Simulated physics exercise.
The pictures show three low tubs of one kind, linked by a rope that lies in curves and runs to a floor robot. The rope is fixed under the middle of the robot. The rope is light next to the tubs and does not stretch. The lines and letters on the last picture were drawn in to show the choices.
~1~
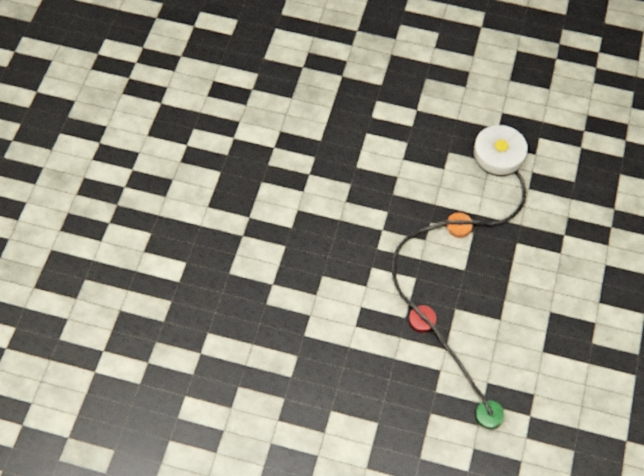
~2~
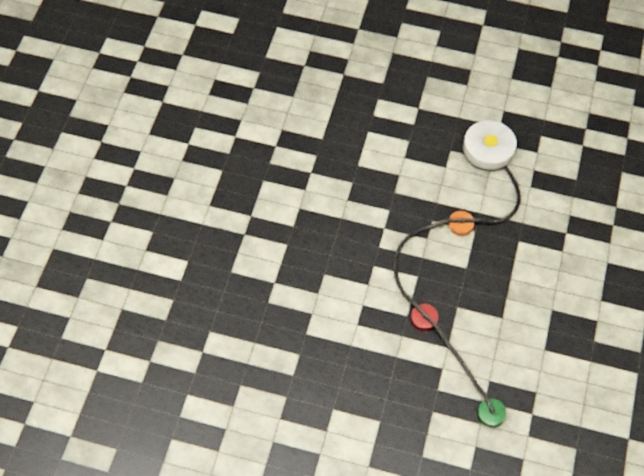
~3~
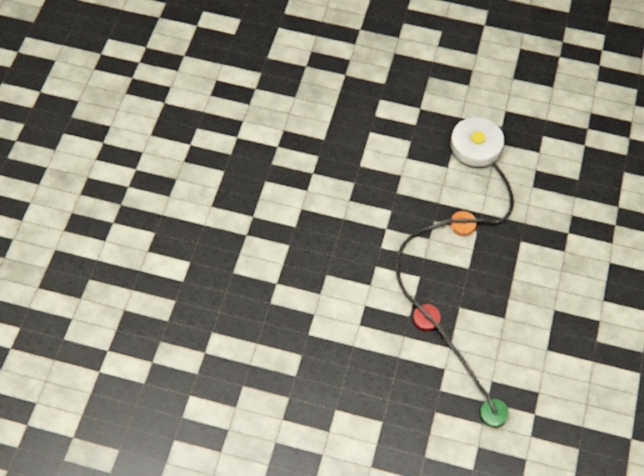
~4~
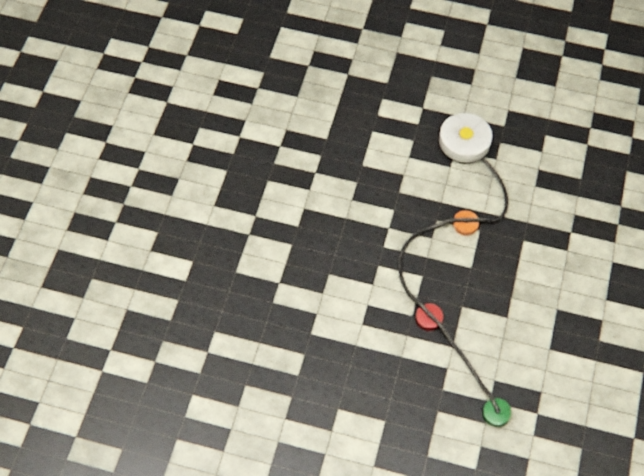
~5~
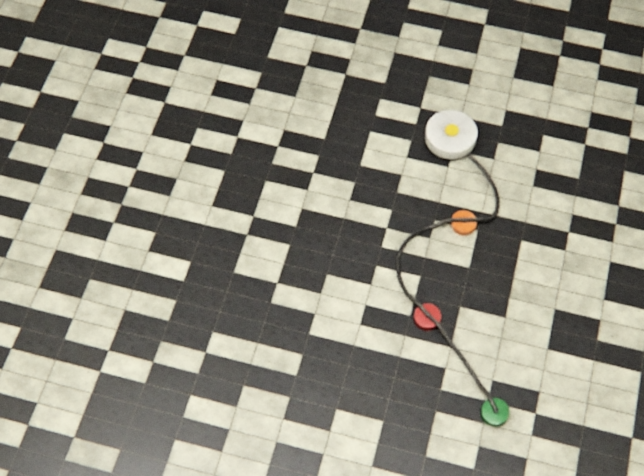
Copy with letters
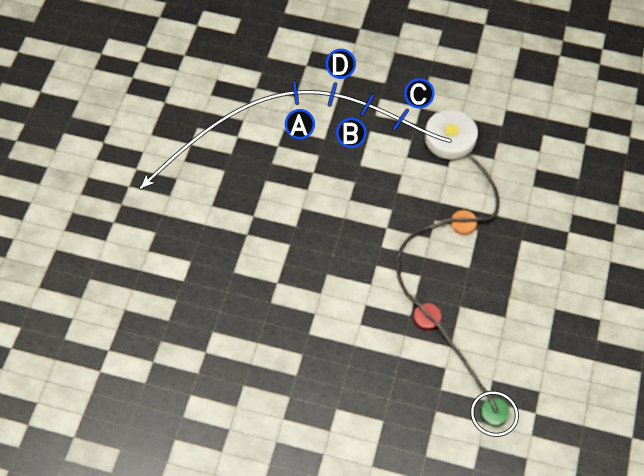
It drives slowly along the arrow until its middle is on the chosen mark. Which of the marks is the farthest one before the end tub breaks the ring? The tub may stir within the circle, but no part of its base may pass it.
No farther than A.
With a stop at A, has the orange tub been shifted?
By then, yes.
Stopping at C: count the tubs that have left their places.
The count is none.
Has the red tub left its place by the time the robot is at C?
No.
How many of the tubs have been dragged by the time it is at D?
One.
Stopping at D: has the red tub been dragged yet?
No.
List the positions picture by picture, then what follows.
The first picture shows orange tub (460, 225); robot (500, 151); green tub (490, 414).
The second picture shows robot (489, 146); green tub (492, 413).
The third picture shows robot (477, 143); orange tub (463, 223).
The fourth picture shows robot (465, 139); red tub (429, 317).
The fifth picture shows robot (451, 136); green tub (495, 412); red tub (428, 317); orange tub (464, 222).
On the marked copy, A at (296, 93); B at (367, 105); C at (401, 120); D at (332, 94); the ring at (495, 414); the route from (450, 141) via (280, 95) to (141, 188).
With A. Early on, robot (398, 113); green tub (495, 412); red tub (428, 317); orange tub (463, 220).
Further on, robot (345, 92); green tub (495, 412); red tub (428, 317); orange tub (429, 185).
At the end, robot (296, 87); green tub (493, 409); red tub (430, 311); orange tub (381, 178); the ringed tub at the far end is still in its ring.
As for the rest, B is safe but short; C is safe but short; D is safe but short.
